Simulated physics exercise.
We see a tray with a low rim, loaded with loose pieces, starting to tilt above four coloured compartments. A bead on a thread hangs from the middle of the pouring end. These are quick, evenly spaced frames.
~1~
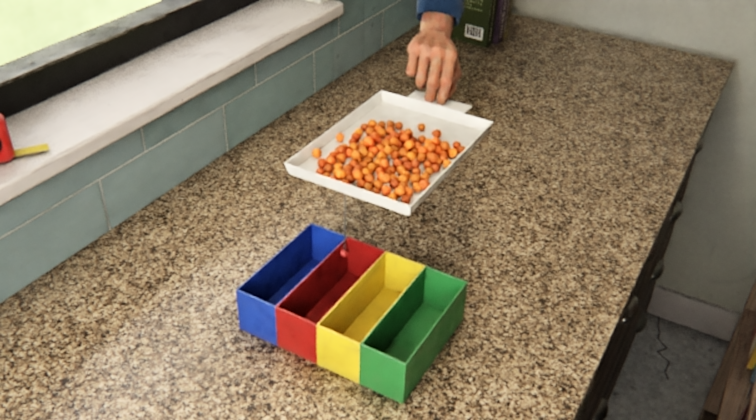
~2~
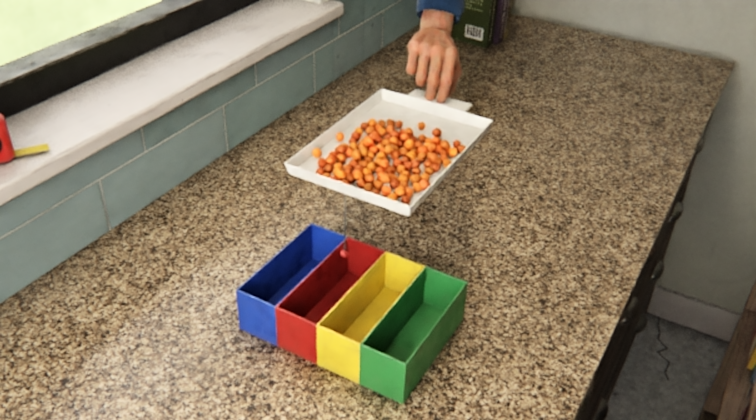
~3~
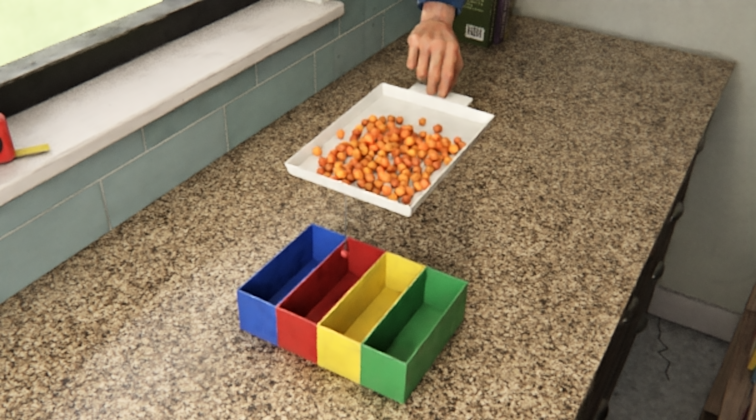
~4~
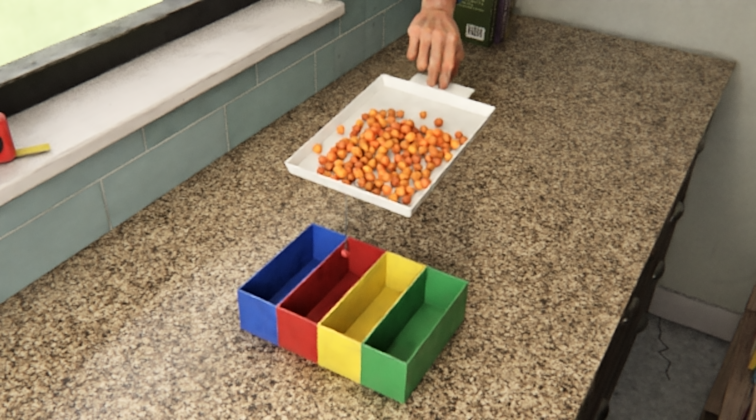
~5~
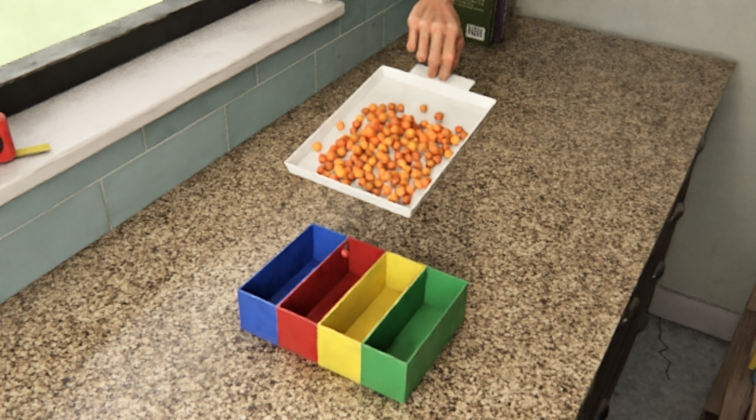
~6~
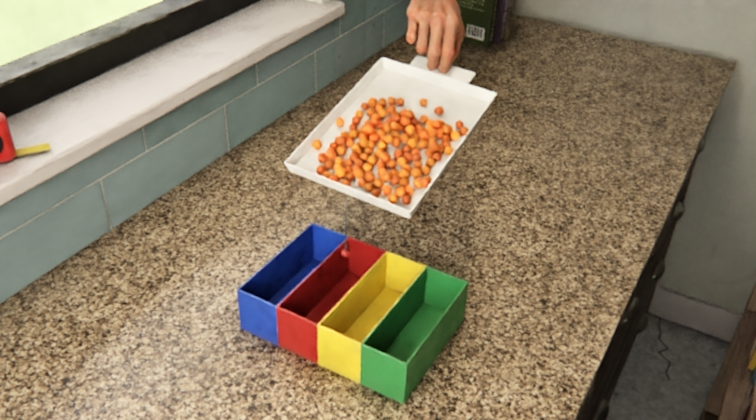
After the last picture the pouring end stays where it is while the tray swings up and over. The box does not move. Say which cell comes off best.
The yellow one ends fullest.
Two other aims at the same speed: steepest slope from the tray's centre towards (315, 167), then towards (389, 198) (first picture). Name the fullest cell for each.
First the blue cell, then that yellow cell.
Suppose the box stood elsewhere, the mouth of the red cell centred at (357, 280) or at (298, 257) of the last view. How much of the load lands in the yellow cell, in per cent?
In turn 40 and 30 in a hundred.
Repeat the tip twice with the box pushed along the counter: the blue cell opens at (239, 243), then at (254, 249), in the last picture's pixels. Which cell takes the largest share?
At the first place the green cell, at the second the green one.
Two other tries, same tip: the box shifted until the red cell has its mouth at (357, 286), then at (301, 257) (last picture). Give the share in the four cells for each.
The first gives 100 %, the second 80 %.
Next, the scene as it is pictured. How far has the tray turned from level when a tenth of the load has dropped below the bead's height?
At some 105 degrees.
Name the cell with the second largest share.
It is that red cell.
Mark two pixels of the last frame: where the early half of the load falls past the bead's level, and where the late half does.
Around (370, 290) and then (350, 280).
Just after the last frame, tray tipped steeply; almost all on the tray; just a few in the yellow cell; just a few in the green cell; just a few in the red cell; just a few falling or outside the box.
A moment on, tray tipped right over; almost all on the tray; about a tenth in the yellow cell; just a few in the red cell; just a few in the green cell; just a few in the blue cell; just a few falling or outside the box.
Further on, tray tipped past a quarter turn; roughly half in the yellow cell; roughly a quarter in the red cell; about a tenth in the blue cell; about a tenth in the green cell; just a few falling or outside the box.
When it is over, tray tipped past a quarter turn; roughly half in the yellow cell; roughly a quarter in the red cell; about a tenth in the blue cell; about a tenth in the green cell; just a few outside the box.
